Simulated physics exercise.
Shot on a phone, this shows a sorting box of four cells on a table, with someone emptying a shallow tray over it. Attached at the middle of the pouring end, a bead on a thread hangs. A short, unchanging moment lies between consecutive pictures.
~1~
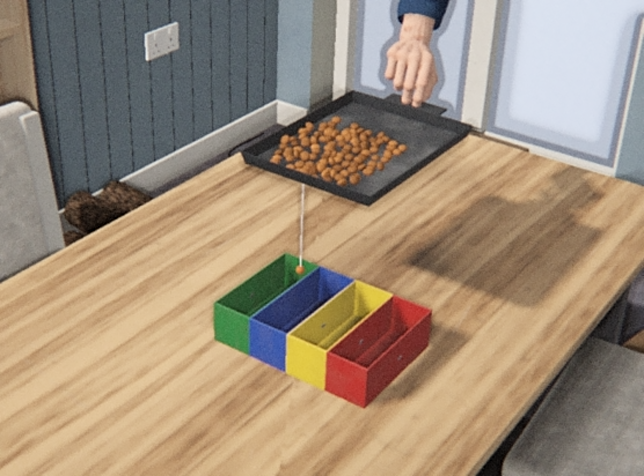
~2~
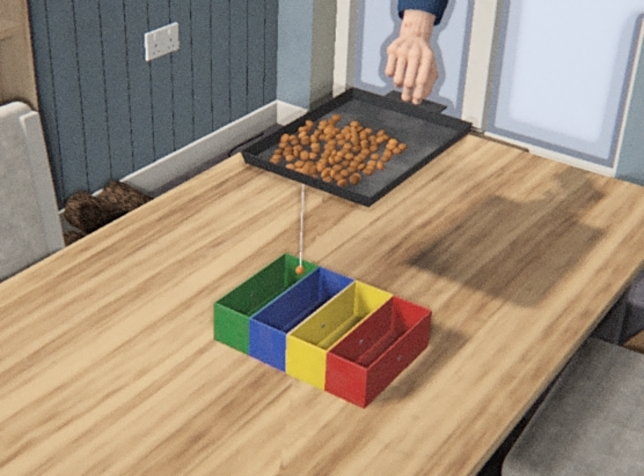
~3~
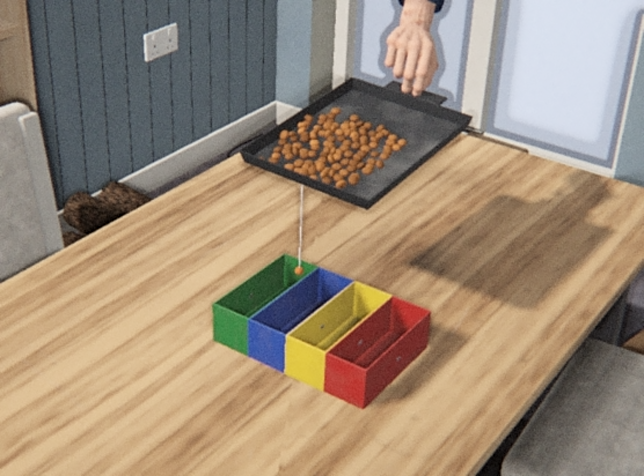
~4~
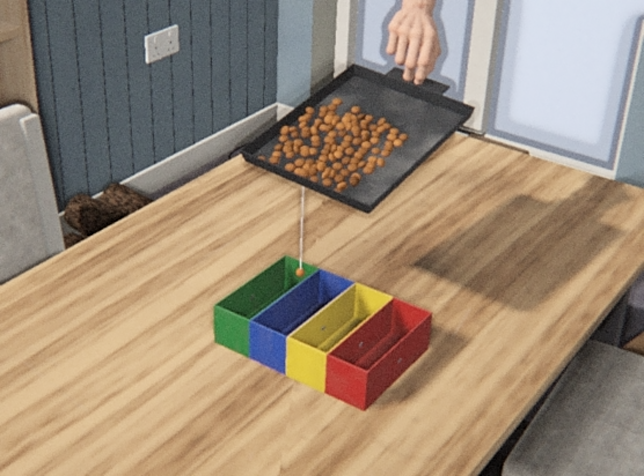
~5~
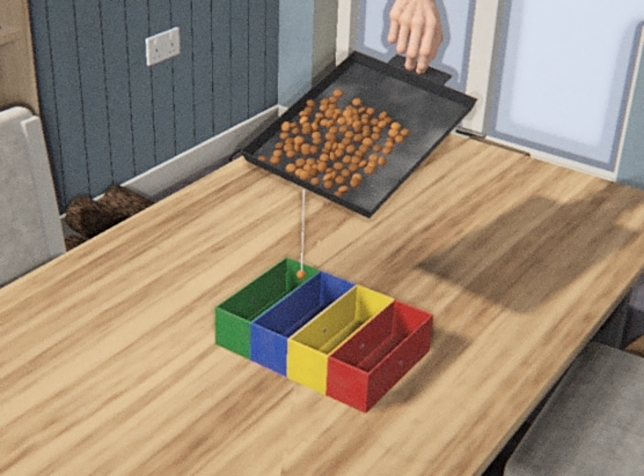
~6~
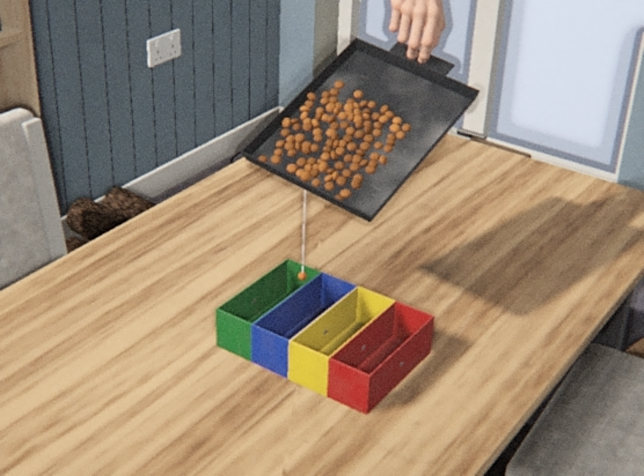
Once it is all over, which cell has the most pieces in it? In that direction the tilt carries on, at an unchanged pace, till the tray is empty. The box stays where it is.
The yellow cell.
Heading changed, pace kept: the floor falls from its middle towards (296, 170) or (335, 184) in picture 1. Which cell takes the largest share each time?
First: The cell in green, second: The yellow cell.
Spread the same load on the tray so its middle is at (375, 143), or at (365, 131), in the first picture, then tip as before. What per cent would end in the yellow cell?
Shares in turn: 70 % and 60 %.
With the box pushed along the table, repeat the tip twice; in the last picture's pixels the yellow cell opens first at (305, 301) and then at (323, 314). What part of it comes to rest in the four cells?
You'd see around 90 per cent and then around 100 per cent.
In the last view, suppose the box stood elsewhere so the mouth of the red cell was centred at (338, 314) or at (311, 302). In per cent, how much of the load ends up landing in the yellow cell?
About 20 and 0 per cent.
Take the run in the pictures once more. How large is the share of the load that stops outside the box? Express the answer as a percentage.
Close to 10 %, give or take.
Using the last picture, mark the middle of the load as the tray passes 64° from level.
Centre estimate: (339, 186).
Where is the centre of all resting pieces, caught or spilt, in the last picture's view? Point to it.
Resting centre, last frame: Roughly (339, 350).
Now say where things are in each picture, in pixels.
In the first picture, corners of the pouring end (245, 151) and (370, 194), level; middle of the load (333, 151), bits of cat kibble; bead on its thread (300, 270); green cell (232, 325); blue cell (268, 342); yellow cell (306, 359); red cell (346, 376).
In the second picture, corners of the pouring end (245, 151) and (369, 195), level; middle of the load (333, 150).
In the third picture, corners of the pouring end (244, 150) and (368, 198), tipped barely, lowest at the right corner; middle of the load (332, 147).
In the fourth picture, corners of the pouring end (245, 150) and (369, 203), tipped a little, lowest at the right corner; middle of the load (333, 144).
In the fifth picture, corners of the pouring end (245, 150) and (370, 208), tipped clearly, lowest at the right corner; middle of the load (334, 141).
In the sixth picture, corners of the pouring end (246, 151) and (371, 213), tipped clearly, lowest at the right corner; middle of the load (335, 138); green cell (234, 332); blue cell (271, 348); yellow cell (309, 365); red cell (348, 383).
Just after the last frame, tray tipped steeply; almost all on the tray; just a few falling or outside the box.
A moment on, tray tipped past a quarter turn; about a tenth on the tray; roughly a third in the yellow cell; about a tenth in the blue cell; about a tenth in the red cell; just a few in the green cell; roughly a quarter falling or outside the box.
Further on, tray tipped past a quarter turn; roughly two thirds in the yellow cell; roughly a quarter in the blue cell; about a tenth in the red cell; just a few in the green cell; about a tenth falling or outside the box.
When it is over, tray tipped past a quarter turn; roughly two thirds in the yellow cell; roughly a quarter in the blue cell; about a tenth in the red cell; just a few in the green cell; about a tenth outside the box.
